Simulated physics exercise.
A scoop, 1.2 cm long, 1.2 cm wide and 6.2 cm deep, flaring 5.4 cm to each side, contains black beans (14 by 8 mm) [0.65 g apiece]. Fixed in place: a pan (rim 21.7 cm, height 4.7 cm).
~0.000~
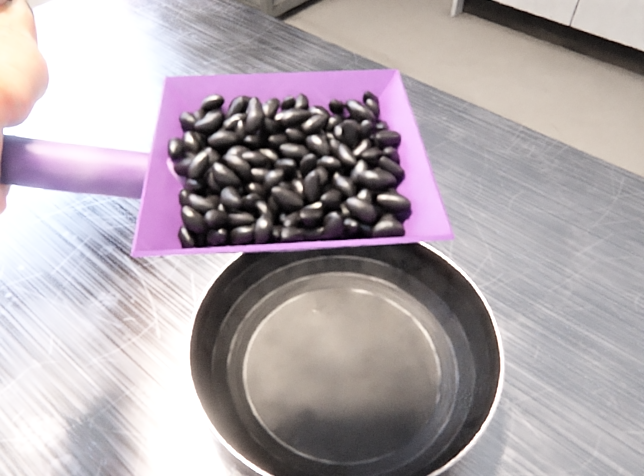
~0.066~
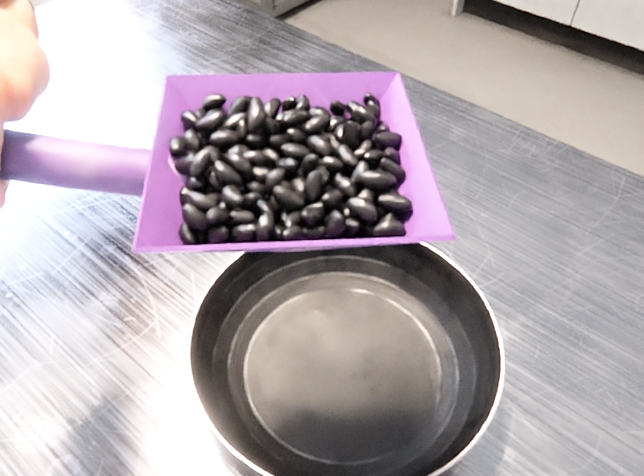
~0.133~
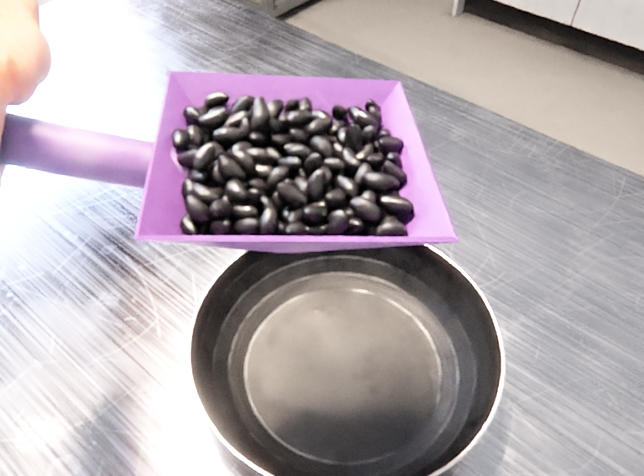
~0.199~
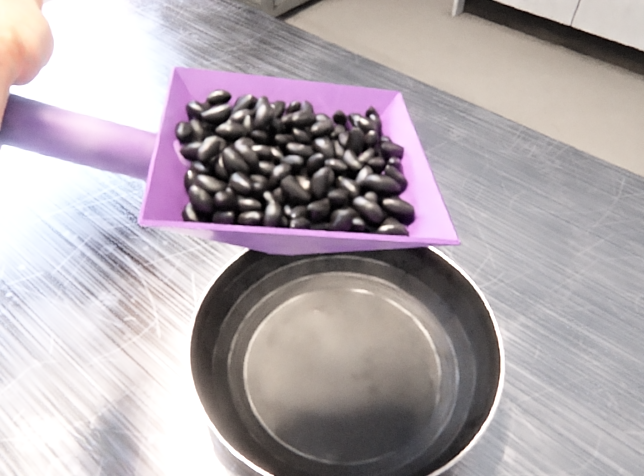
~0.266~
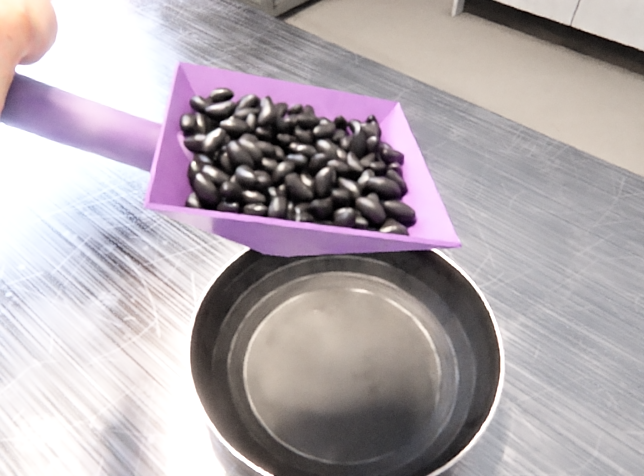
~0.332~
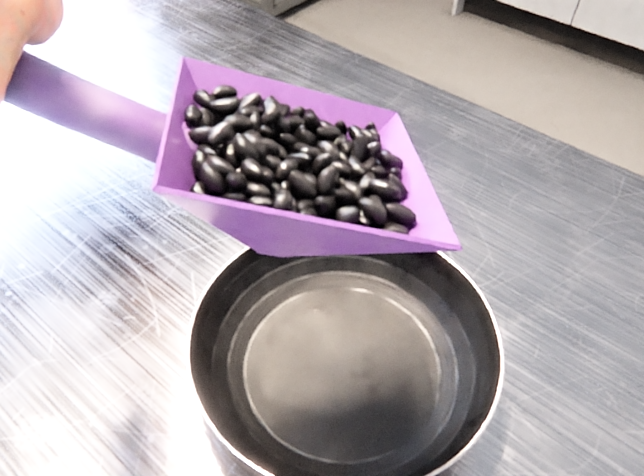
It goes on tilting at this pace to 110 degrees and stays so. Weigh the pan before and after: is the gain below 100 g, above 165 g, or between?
Load much.
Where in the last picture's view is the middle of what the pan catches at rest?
Near (374, 326).
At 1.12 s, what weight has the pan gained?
Some 90 g.
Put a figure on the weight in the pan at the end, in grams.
Roughly 180 g.
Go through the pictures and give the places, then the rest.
The first frame shows scoop at (296, 246); tilt 0 degrees; top of the load at (287, 106); pan at (345, 333).
The second frame shows scoop at (297, 245); tilt 1 degrees; top of the load at (288, 107).
The third frame shows scoop at (301, 240); tilt 5 degrees; low side back; top of the load at (291, 108).
The fourth frame shows scoop at (305, 235); tilt 10 degrees; low side back; top of the load at (263, 109).
The fifth frame shows scoop at (309, 230); tilt 15 degrees; low side back; top of the load at (266, 108).
The sixth frame shows scoop at (314, 225); tilt 20 degrees; low side back; top of the load at (250, 105); pan at (345, 332). It turns about 75 degrees a second.
After 0.76 s, tilt 52 degrees; 0 g in the pan, scoop holds 100 %.
After 1.12 s, tilt 78 degrees; 85 g in the pan, scoop holds 30 %.
After 1.45 s, tilt 102 degrees; 183 g in the pan, scoop holds 0 %.
After 1.76 s, tilt 110 degrees; 183 g in the pan, scoop holds 0 %.
At rest (2.0 s), 183 g in the pan, scoop holds 0 %.
